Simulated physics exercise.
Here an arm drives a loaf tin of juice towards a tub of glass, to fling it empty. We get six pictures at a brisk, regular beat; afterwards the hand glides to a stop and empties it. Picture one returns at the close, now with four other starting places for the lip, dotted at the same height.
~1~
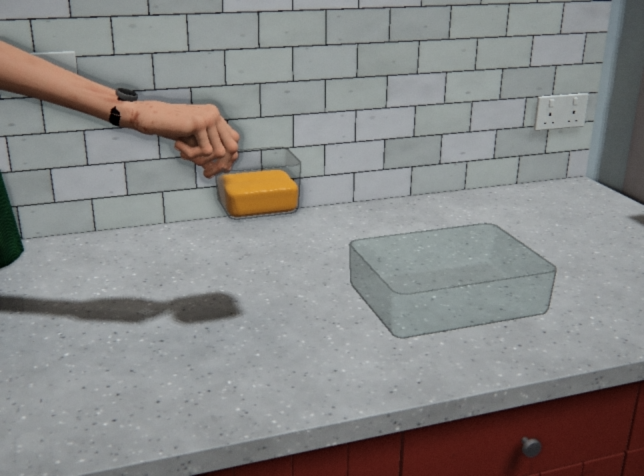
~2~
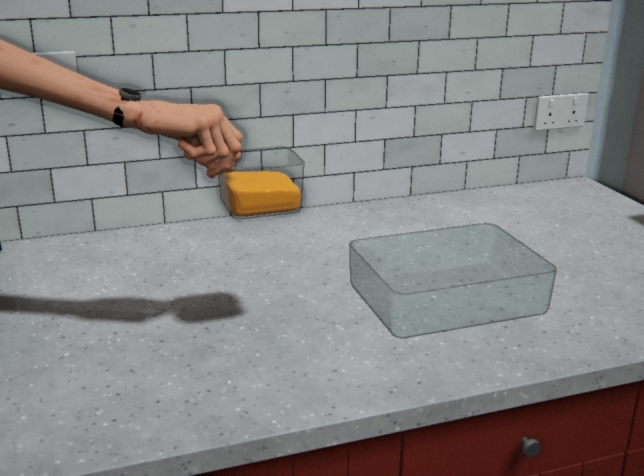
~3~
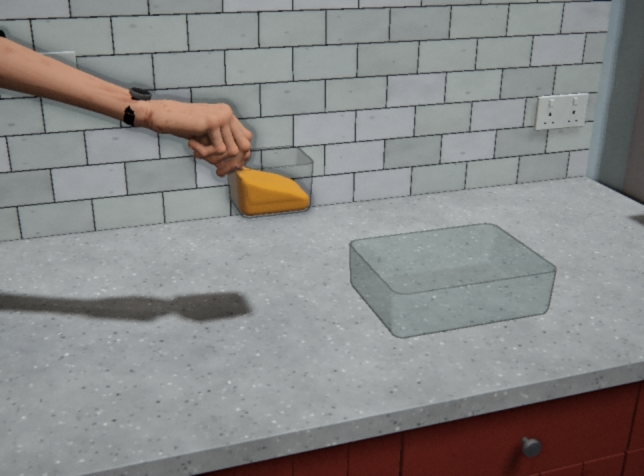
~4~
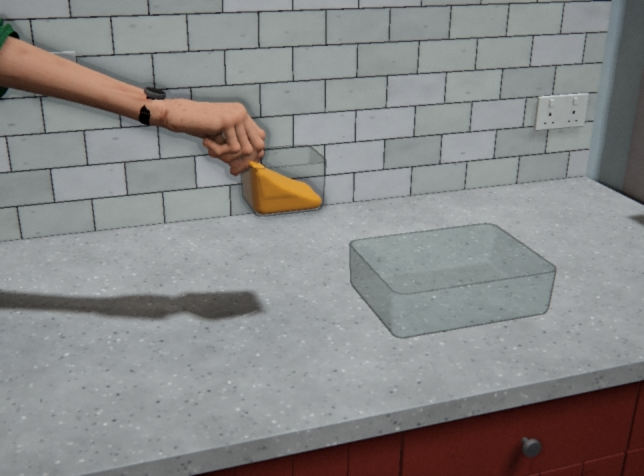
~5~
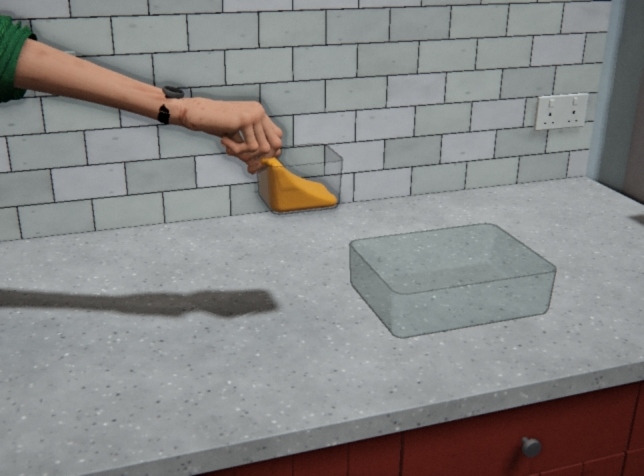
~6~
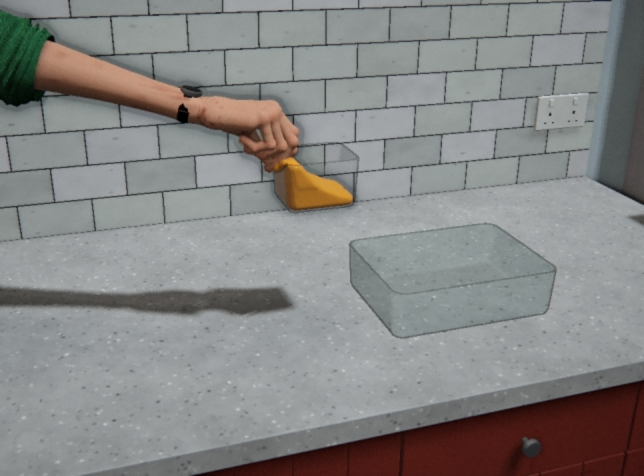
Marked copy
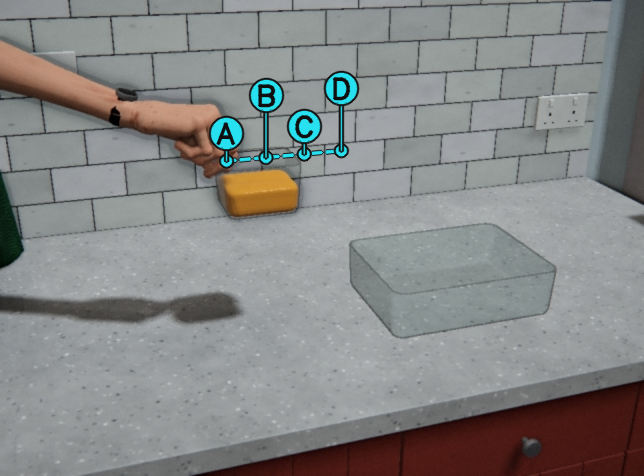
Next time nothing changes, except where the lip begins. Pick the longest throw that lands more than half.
B will do.
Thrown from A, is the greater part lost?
Yes.
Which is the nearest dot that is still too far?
Dot A.
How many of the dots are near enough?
Three of them.
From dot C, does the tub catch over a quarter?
Yes, it does.
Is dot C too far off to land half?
No, not at all.
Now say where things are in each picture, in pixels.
Upright, lip at (292, 155); tub from (390, 337) to (546, 310); nothing has left yet.
Upright, lip at (295, 154); nothing has left yet.
Upright, lip at (304, 154); nothing has left yet.
Upright, lip at (317, 152); nothing has left yet.
Upright, lip at (333, 151); juice is over the rim, down to (259, 158).
Upright, lip at (349, 150); juice is over the rim, down to (272, 164).
On the marked copy, A at (226, 161); B at (266, 157); C at (304, 154); D at (341, 150).
With A, about 37 % lands in the tub, 56 % falls short and 7 % goes beside or beyond.
With B, about 67 % lands in the tub, 24 % falls short and 9 % goes beside or beyond.
With C, about 81 % lands in the tub, 7 % falls short and 13 % goes beside or beyond.
With D, about 86 % lands in the tub, 5 % falls short and 9 % goes beside or beyond.
